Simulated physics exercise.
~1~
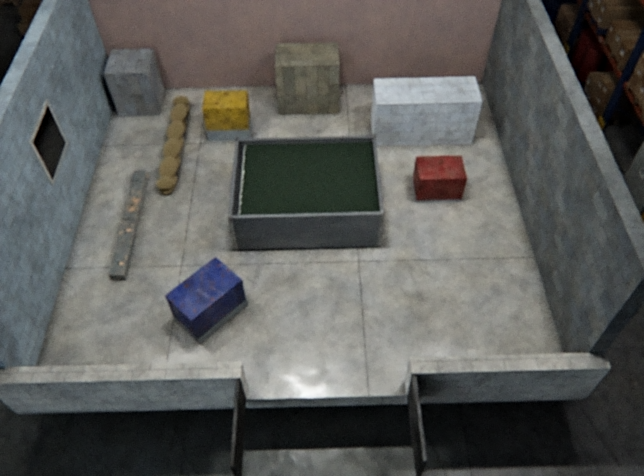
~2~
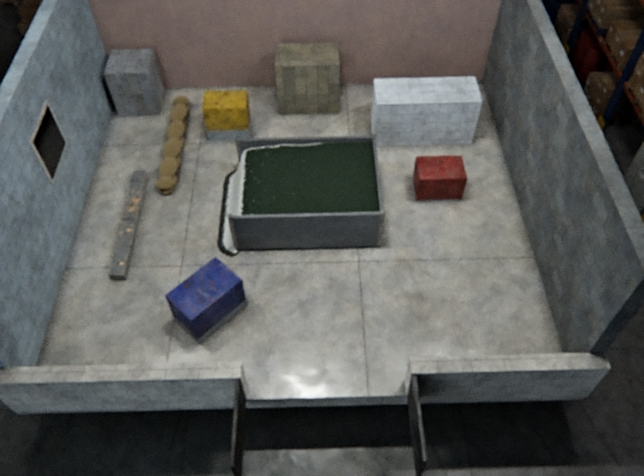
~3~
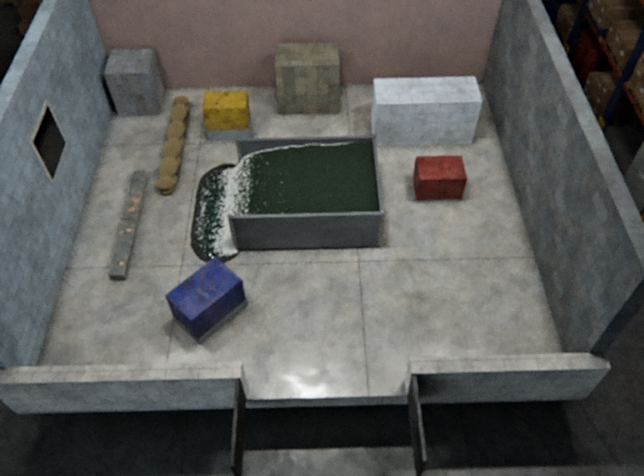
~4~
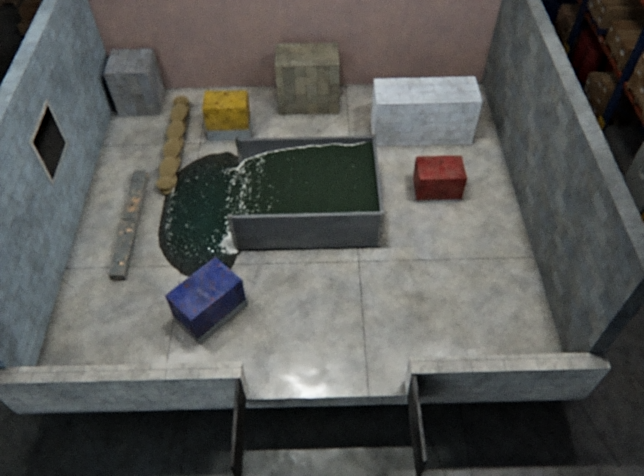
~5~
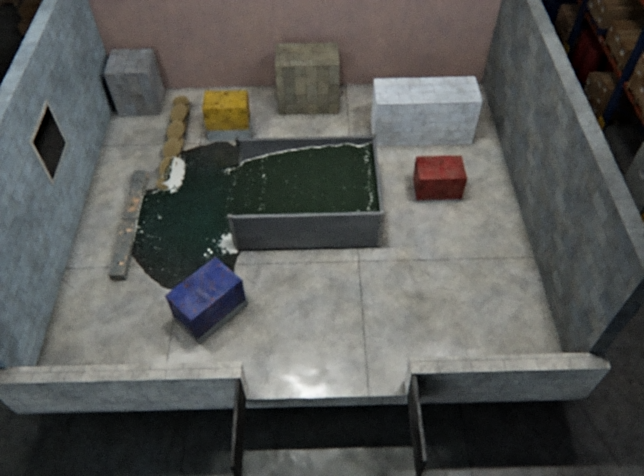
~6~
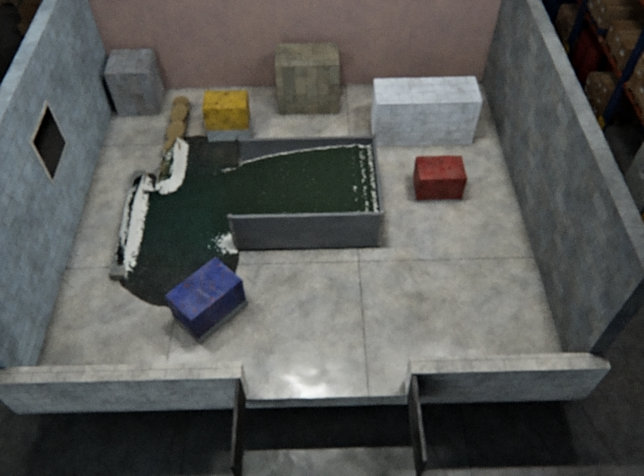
A tank of dark green water on a workshop floor gave way at its left side, and the water poured out leftward, spreading around the blue crate's edge and washing foamily over two low strips.
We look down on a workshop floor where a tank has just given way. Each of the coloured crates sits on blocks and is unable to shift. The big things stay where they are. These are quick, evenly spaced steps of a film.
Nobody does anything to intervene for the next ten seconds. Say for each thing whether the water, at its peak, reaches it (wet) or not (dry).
One by one: As for the red crate it's moistened by the water, as for the blue crate it's moistened by the water, as for the yellow crate it's untouched by the water.
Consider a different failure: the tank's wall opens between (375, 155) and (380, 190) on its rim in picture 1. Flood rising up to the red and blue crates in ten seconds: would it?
Red: Overtopped; blue: Not reached.
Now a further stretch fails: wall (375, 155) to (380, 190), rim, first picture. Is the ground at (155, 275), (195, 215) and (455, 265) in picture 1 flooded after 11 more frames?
One by one, they turn out not soaked, not soaked and drenched.
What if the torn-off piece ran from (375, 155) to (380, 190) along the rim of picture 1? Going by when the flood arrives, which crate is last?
The blue one comes last.
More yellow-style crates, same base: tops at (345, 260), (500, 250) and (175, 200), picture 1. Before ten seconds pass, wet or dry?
So, the first one stays clear of it, the next one stays clear of it, and the final one gets caught.
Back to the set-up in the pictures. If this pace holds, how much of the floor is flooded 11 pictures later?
Close to 35 %.
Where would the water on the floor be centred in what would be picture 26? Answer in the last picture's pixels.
Estimate: (183, 216).
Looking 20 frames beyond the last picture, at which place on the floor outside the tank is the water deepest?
Estimated pixel: (152, 91).
A moment on, water covers 30 % of the floor; the red crate not reached, the blue crate water round its plinth, the yellow crate water round its plinth.
Next, water covers 35 % of the floor; the red crate not reached, the blue crate water round its plinth, the yellow crate water round its plinth.
Then, water covers 45 % of the floor; the red crate not reached, the blue crate water round its plinth, the yellow crate water round its plinth.
Later, water covers 85 % of the floor; the red crate water round its plinth, the blue crate water round its plinth, the yellow crate water round its plinth.
In the end, water covers 95 % of the floor; the red crate was topped, the blue crate was topped, the yellow crate stayed above the water.
